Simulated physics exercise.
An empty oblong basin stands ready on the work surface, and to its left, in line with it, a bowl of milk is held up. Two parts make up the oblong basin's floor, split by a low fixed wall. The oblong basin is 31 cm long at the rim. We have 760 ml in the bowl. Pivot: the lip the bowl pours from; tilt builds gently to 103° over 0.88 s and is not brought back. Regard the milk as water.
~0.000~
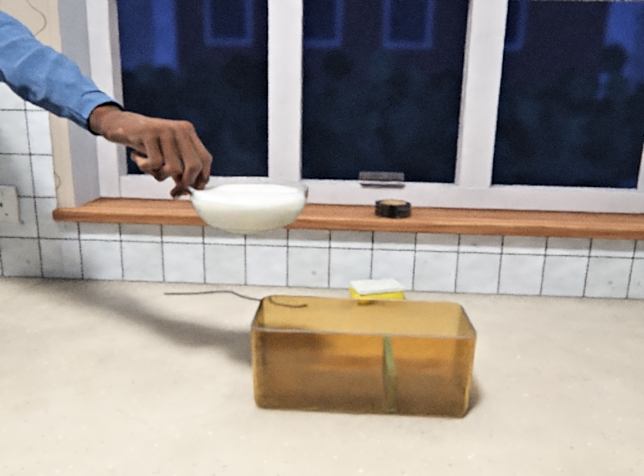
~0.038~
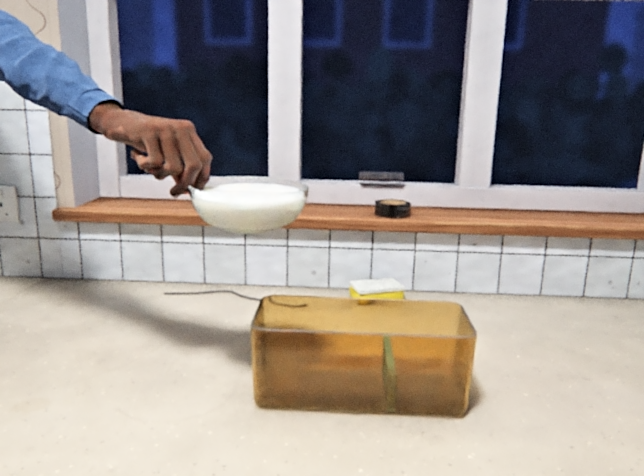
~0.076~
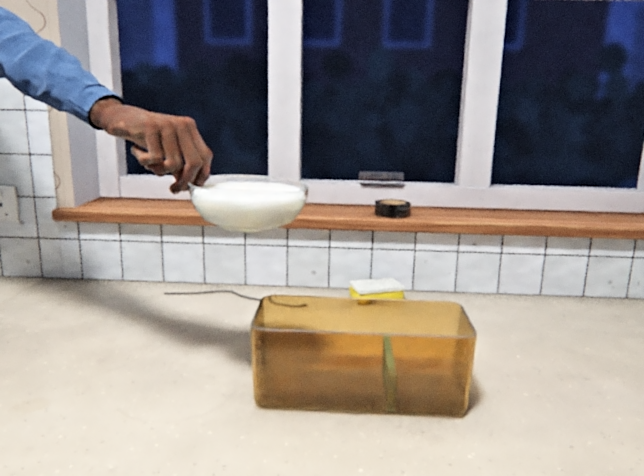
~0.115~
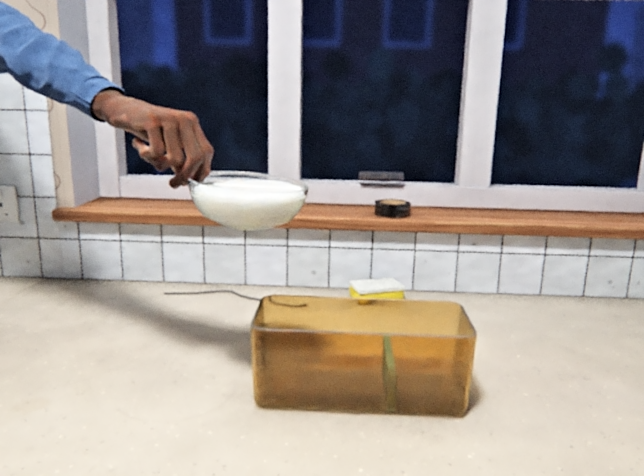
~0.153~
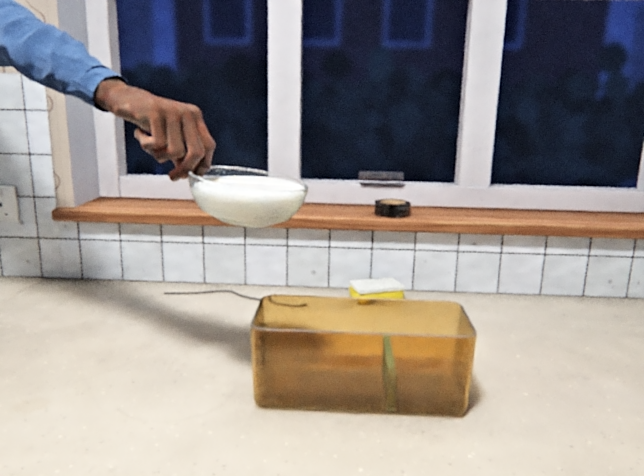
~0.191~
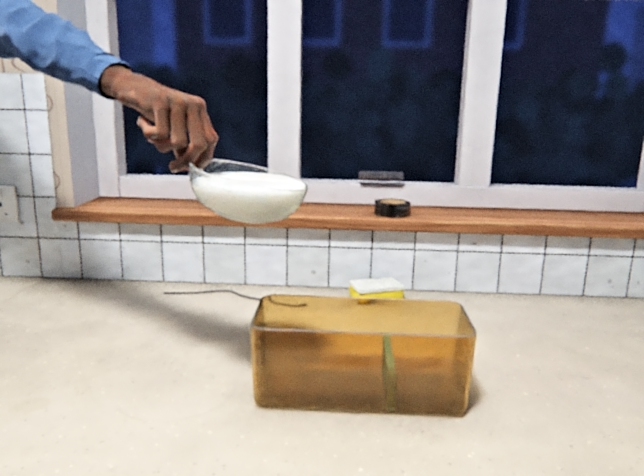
In the video, a hand in a blue sleeve holds a clear bowl of white liquid above and left of an amber oblong basin on a countertop, then slowly tilts the bowl slightly to the right.
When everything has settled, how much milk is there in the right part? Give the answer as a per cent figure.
53 out of 100.
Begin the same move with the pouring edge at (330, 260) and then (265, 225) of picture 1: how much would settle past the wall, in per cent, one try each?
Some 55 and 5 per cent, in that order.
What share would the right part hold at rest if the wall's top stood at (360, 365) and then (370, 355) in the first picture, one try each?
One try each: Around 75 percent and then around 75 percent.
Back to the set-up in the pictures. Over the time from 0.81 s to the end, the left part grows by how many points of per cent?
Roughly 20 percent.
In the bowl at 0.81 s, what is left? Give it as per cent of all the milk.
About 0 % is still there.
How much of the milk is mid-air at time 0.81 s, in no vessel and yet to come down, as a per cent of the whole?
Close to 16 per cent.
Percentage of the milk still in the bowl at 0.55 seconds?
Around 36 in a hundred.
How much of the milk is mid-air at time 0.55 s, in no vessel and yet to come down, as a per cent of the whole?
My guess is roughly 58 %.
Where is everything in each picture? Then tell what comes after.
The first frame shows tilt 0°; pouring edge (308, 189); surface from (195, 191) to (305, 194); the oblong basin's rim runs from (257, 312) to (469, 320); the wall's top is at (390, 356).
The second frame shows tilt 0°; pouring edge (308, 189); surface from (195, 190) to (305, 194).
The third frame shows tilt 2°; pouring edge (307, 189); surface from (195, 189) to (306, 193).
The fourth frame shows tilt 4°; pouring edge (307, 189); surface from (195, 186) to (306, 191).
The fifth frame shows tilt 8°; pouring edge (307, 189); surface from (195, 182) to (306, 187).
The sixth frame shows tilt 12°; pouring edge (307, 189); surface from (196, 177) to (306, 185).
After 0.55 s the tilt is 71° and 36 per cent is still to pour, 7 is left of the wall and 0 right of it.
After 0.81 s the tilt is 101° and 0 per cent is still to pour, 21 is left of the wall and 61 right of it.
After 1.08 s the tilt is 103° and 0 per cent is still to pour, 40 is left of the wall and 54 right of it.
After 1.38 s the tilt is 103° and 0 per cent is still to pour, 42 is left of the wall and 53 right of it.
In the end 42 per cent lies left of the wall, 53 right of it and 5 outside.
